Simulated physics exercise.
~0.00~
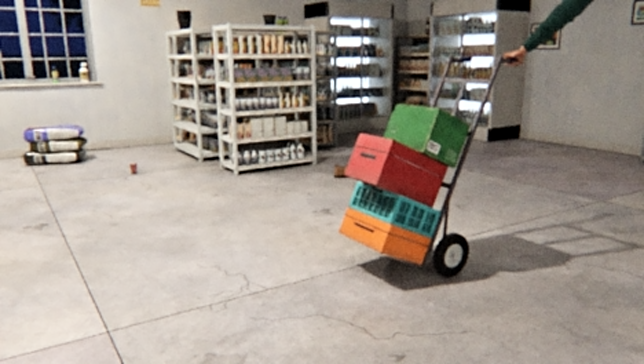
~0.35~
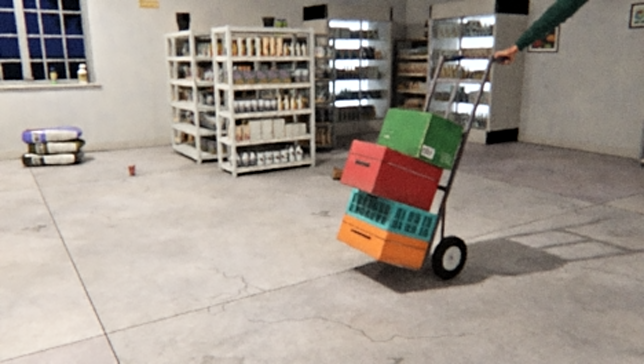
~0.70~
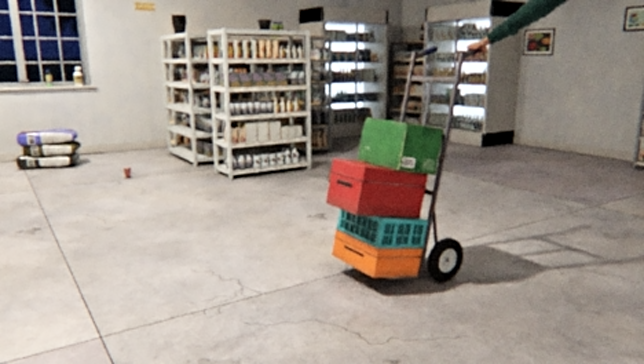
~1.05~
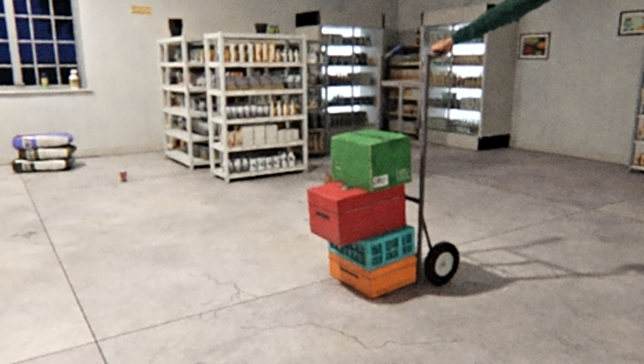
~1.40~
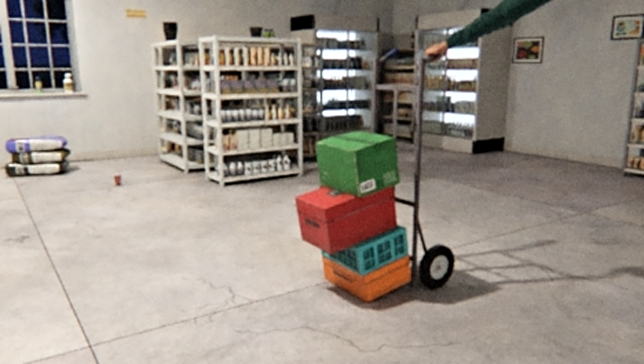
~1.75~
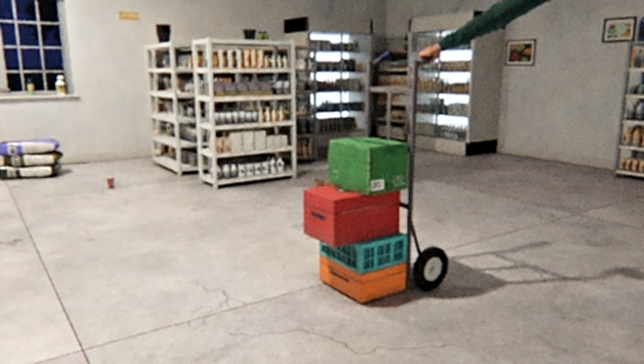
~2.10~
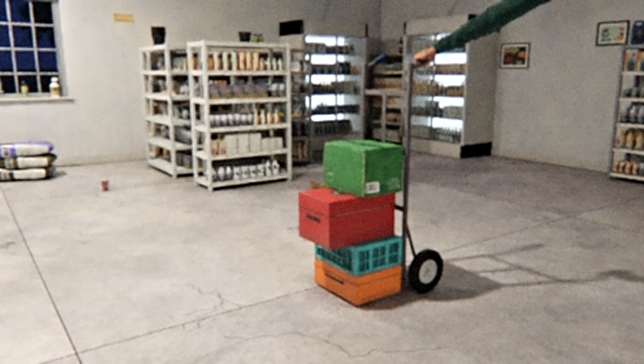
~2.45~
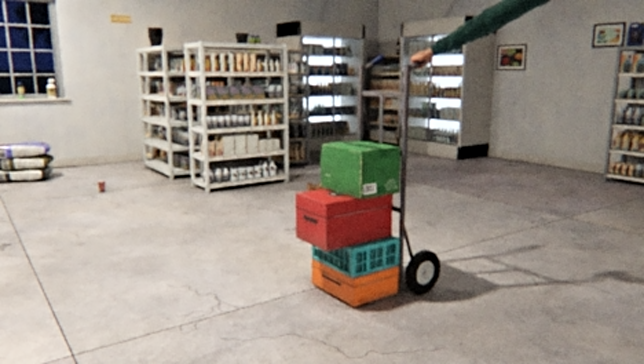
In a storeroom with stocked shelves, a green-sleeved arm lowers a tilted hand truck forward until it stands upright, its stacked orange, turquoise, red and green containers tipping slightly forward, then rocking back and settling, still stacked on the truck as the hand holds the handle.
